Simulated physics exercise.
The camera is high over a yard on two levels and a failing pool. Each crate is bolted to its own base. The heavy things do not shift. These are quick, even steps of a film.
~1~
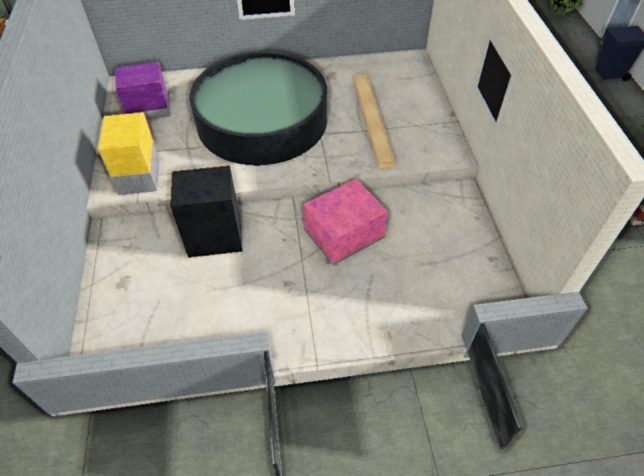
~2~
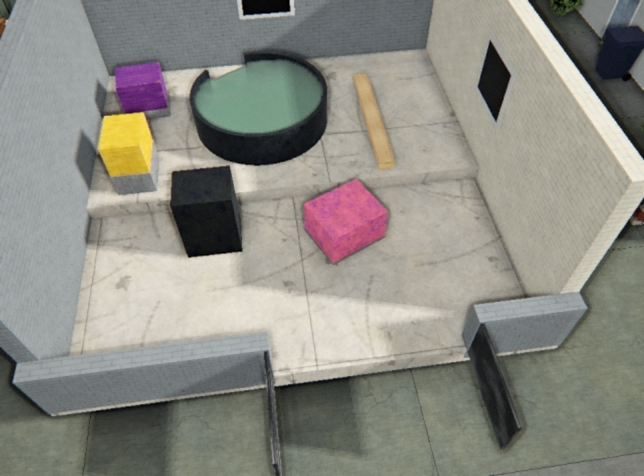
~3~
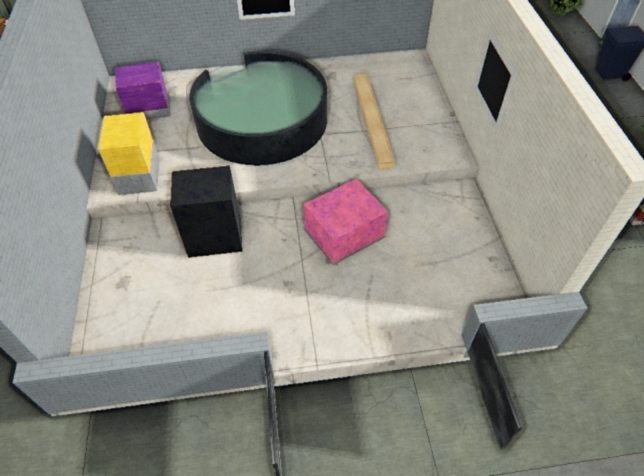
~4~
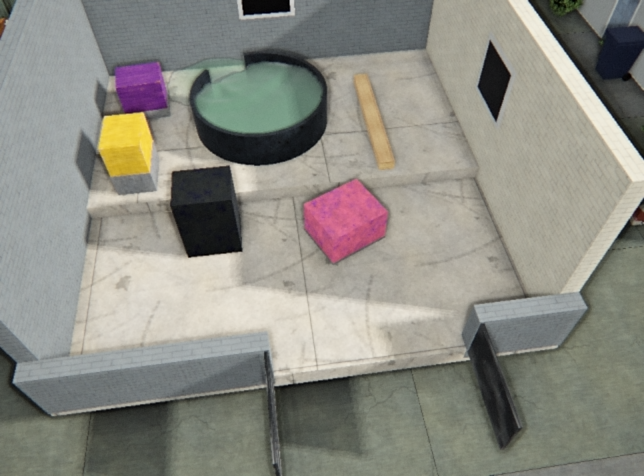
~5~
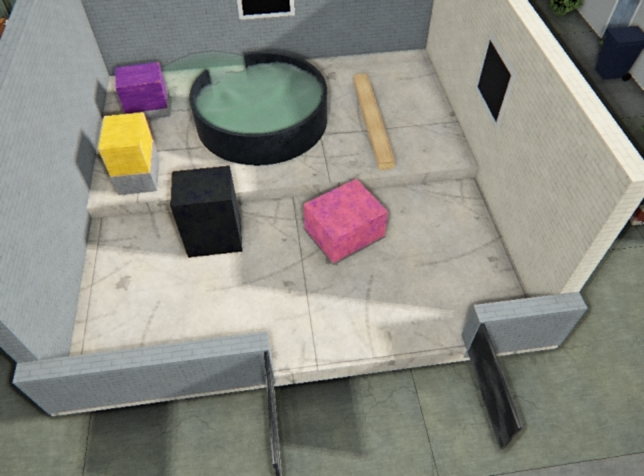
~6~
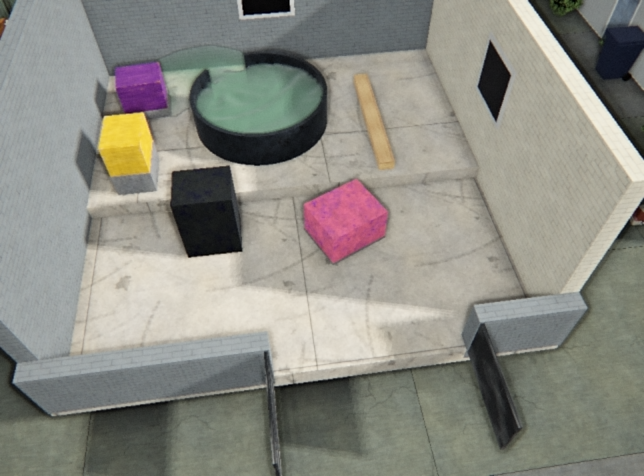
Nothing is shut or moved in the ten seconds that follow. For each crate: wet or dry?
In the end: The pink crate gets wet; the purple crate gets wet; the yellow crate stays dry.
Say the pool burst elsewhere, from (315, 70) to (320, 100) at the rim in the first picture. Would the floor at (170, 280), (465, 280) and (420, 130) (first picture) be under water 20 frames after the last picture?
As listed: Clear, wet, awash.
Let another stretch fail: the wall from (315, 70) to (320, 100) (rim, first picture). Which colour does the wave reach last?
Last comes the one in yellow.
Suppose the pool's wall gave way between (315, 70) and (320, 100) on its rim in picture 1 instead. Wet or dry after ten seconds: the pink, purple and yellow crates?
One by one: The pink one is topped; the purple one remains dry; the yellow one keeps dry.
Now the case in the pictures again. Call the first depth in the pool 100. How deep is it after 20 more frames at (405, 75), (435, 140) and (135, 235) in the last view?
In turn 4, 0 and 4 in a hundred.
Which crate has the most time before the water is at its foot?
The one in pink.
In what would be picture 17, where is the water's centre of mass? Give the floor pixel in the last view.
At about (232, 108).
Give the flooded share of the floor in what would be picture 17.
Some 20 per cent.
A moment on, water covers 10 % of the floor; the pink crate not reached, the purple crate water round its plinth, the yellow crate not reached.
Next, water covers 20 % of the floor; the pink crate not reached, the purple crate water round its plinth, the yellow crate water round its plinth.
Then, water covers 40 % of the floor; the pink crate not reached, the purple crate water round its plinth, the yellow crate water round its plinth.
Later, water covers 70 % of the floor; the pink crate water round its plinth, the purple crate water round its plinth, the yellow crate water round its plinth.
In the end, water covers 95 % of the floor; the pink crate was topped, the purple crate was topped, the yellow crate stayed above the water.
